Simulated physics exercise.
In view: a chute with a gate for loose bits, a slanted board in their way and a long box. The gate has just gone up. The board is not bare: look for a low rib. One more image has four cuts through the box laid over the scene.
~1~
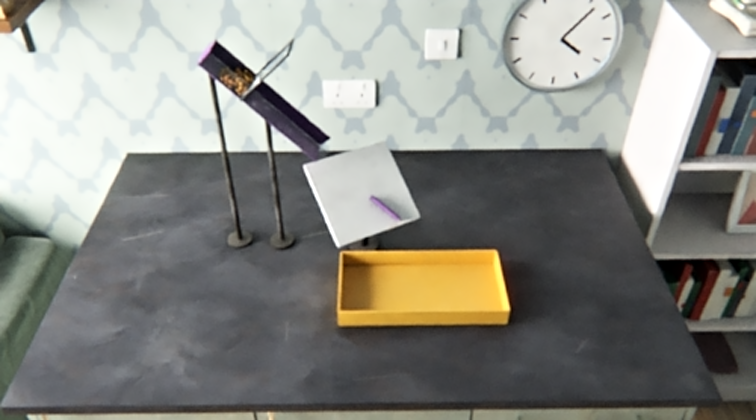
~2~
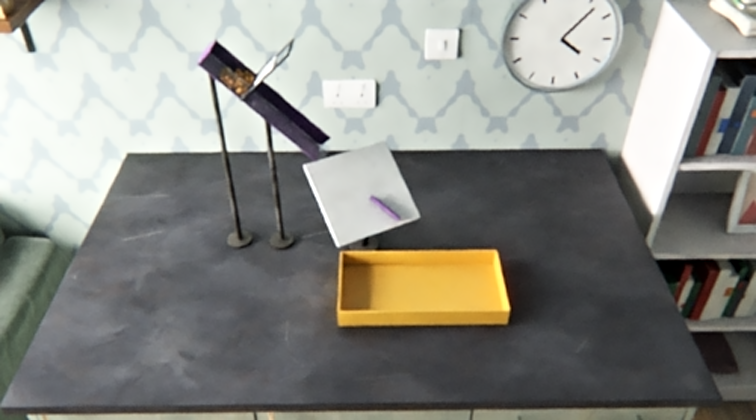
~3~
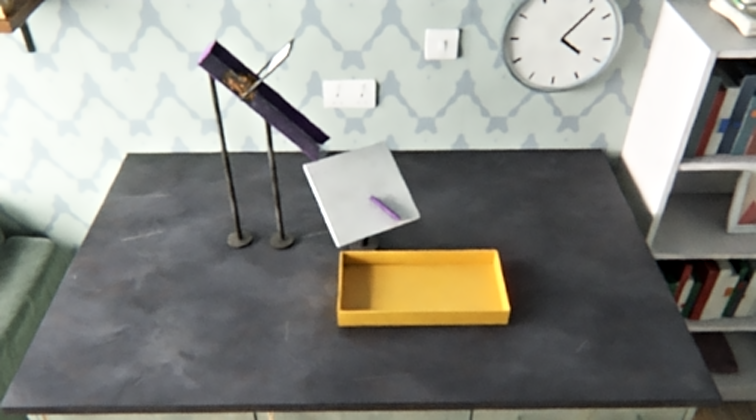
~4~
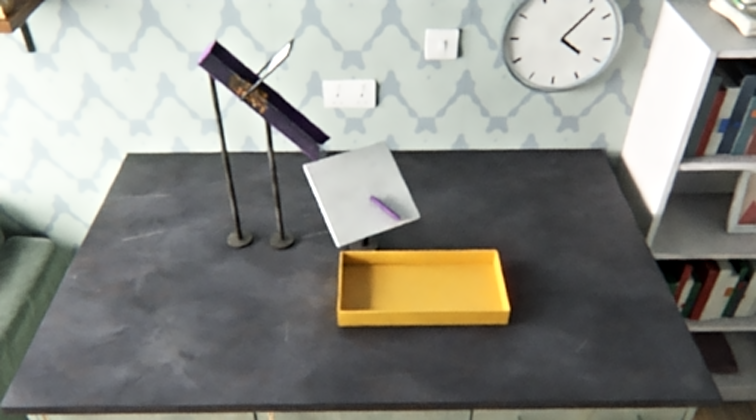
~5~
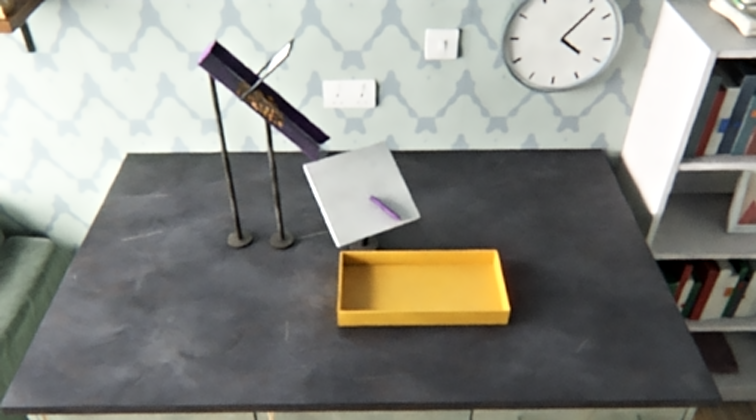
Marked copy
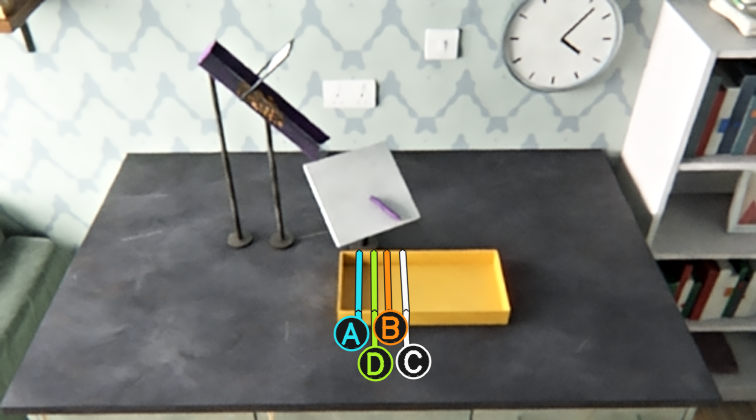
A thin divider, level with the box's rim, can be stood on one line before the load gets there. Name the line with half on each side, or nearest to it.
I would pick line C.
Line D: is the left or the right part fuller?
Right.
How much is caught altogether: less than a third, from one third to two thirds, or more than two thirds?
It is more than two thirds.
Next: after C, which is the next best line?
B it is.
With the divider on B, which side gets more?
Right.
On the marked copy, line A crosses the front rim at (358, 312); line B crosses the front rim at (388, 311); line C crosses the front rim at (406, 311); line D crosses the front rim at (374, 311).
Choosing A, of what is caught, not one piece on the left of the divider, every piece on the right.
Choosing B, of what is caught, about a tenth on the left of the divider, the larger part on the right.
Choosing C, of what is caught, roughly a third on the left of the divider, roughly two thirds on the right.
Choosing D, of what is caught, just a few on the left of the divider, almost all on the right.
